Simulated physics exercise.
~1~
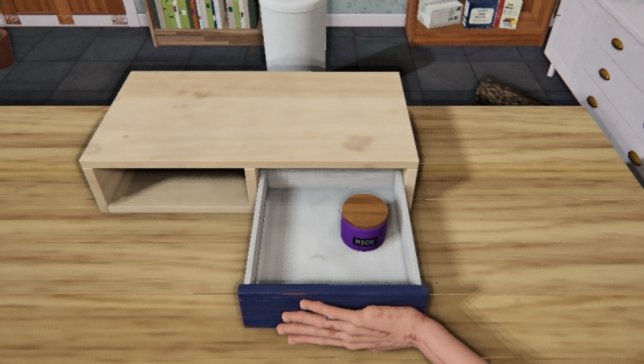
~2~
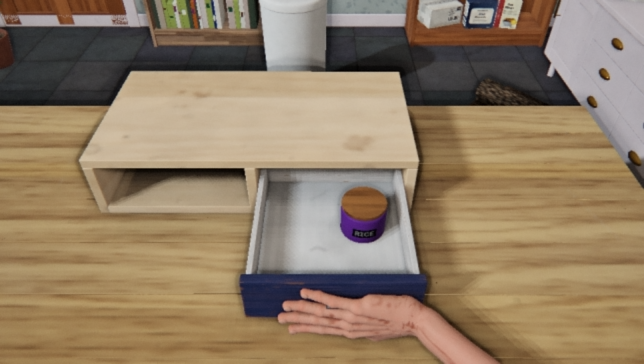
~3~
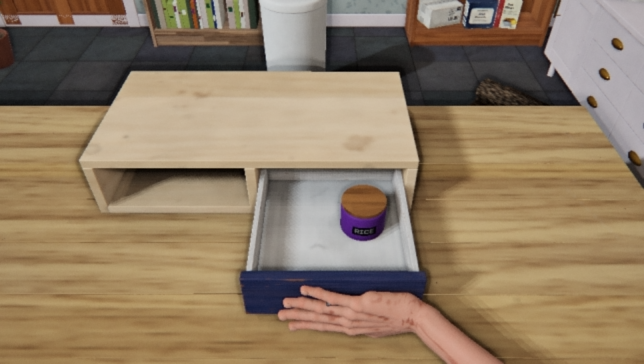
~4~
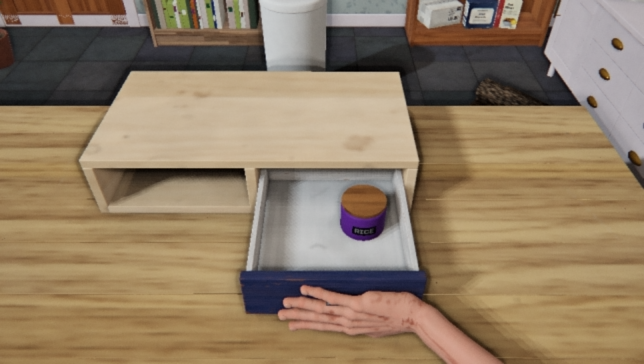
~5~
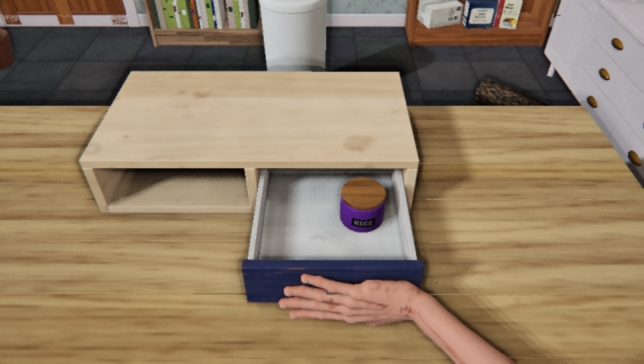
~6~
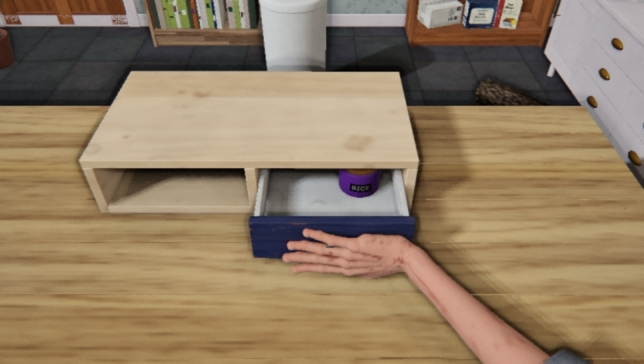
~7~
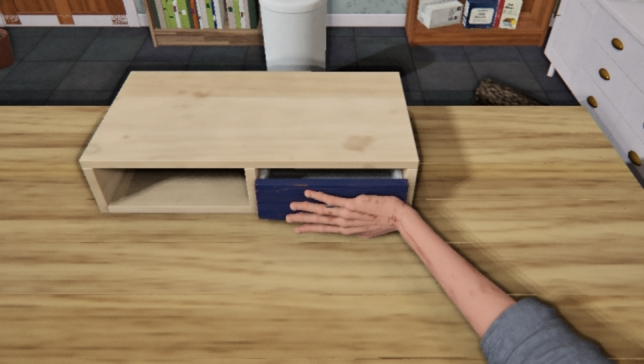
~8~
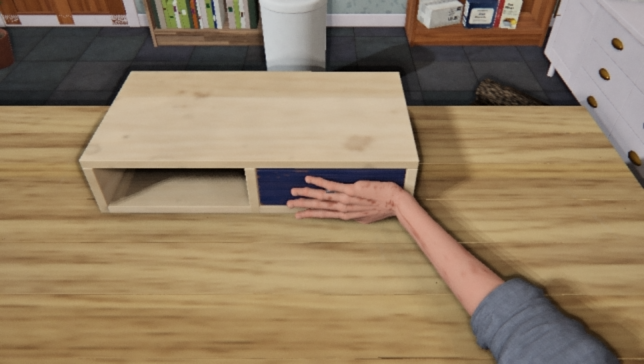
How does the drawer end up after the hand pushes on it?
The drawer slides all the way in and ends up shut flush with the front of the chest, with the purple jar no longer in view.
